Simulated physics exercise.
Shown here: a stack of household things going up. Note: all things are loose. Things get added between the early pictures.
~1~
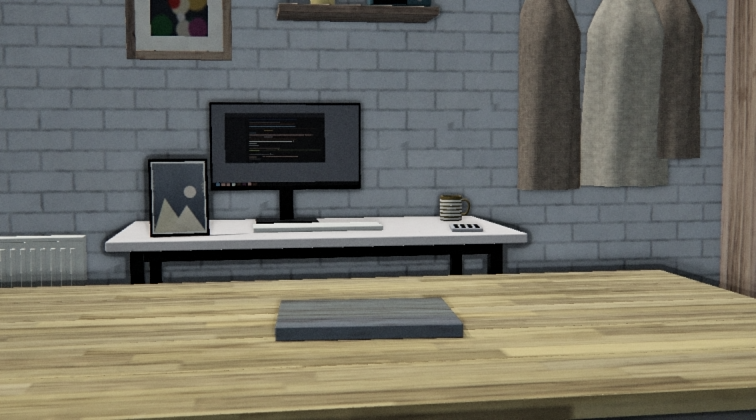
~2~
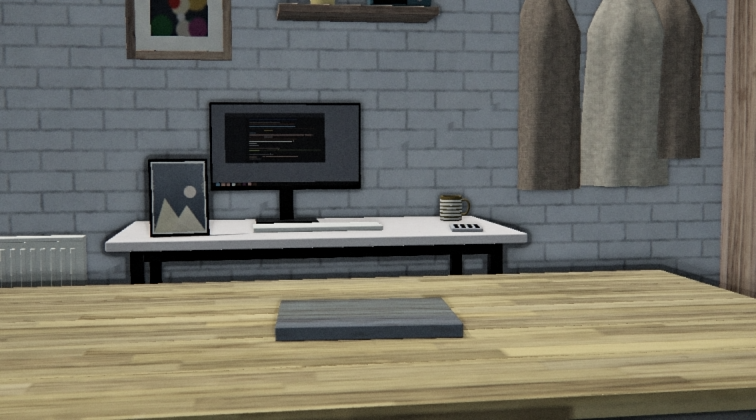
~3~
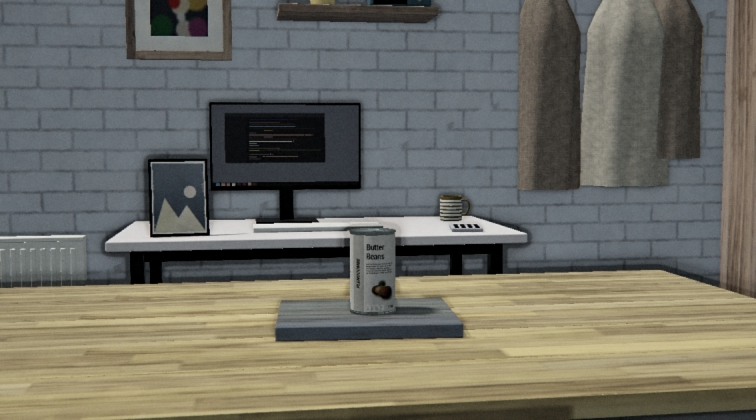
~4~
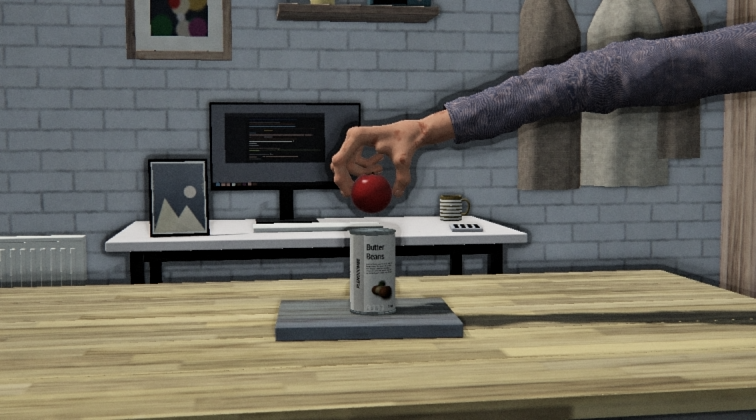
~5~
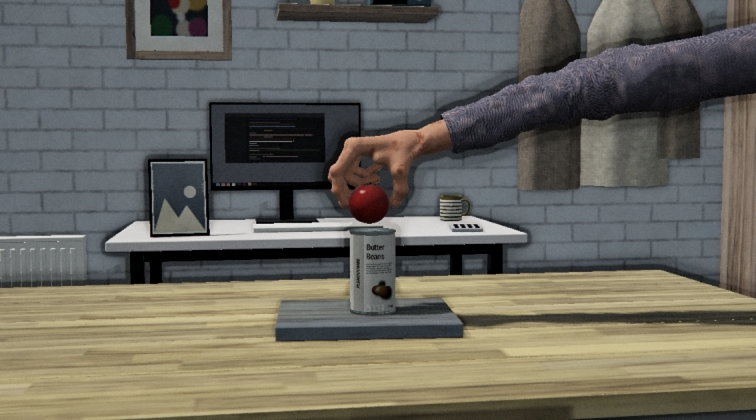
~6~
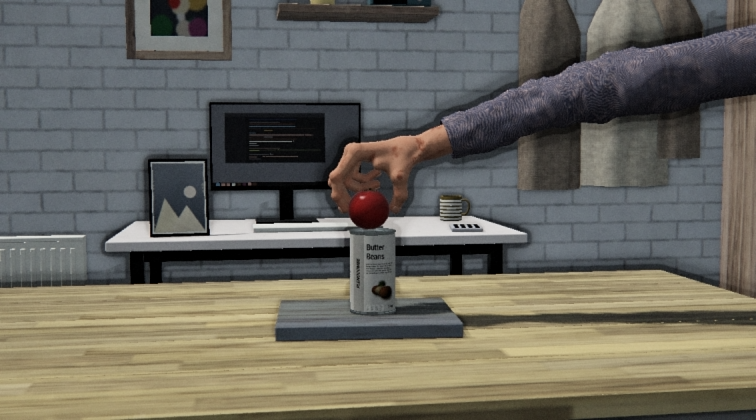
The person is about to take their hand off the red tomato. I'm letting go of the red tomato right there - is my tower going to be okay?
Yes, it will be fine.
Then, 0.20 s on from there, no change.
Then, 0.50 s on from there, red tomato resting near (369, 210).
In the end, all 3 unmoved. At the end, from the last picture's camera, red tomato near (369, 210). The pile stays up.
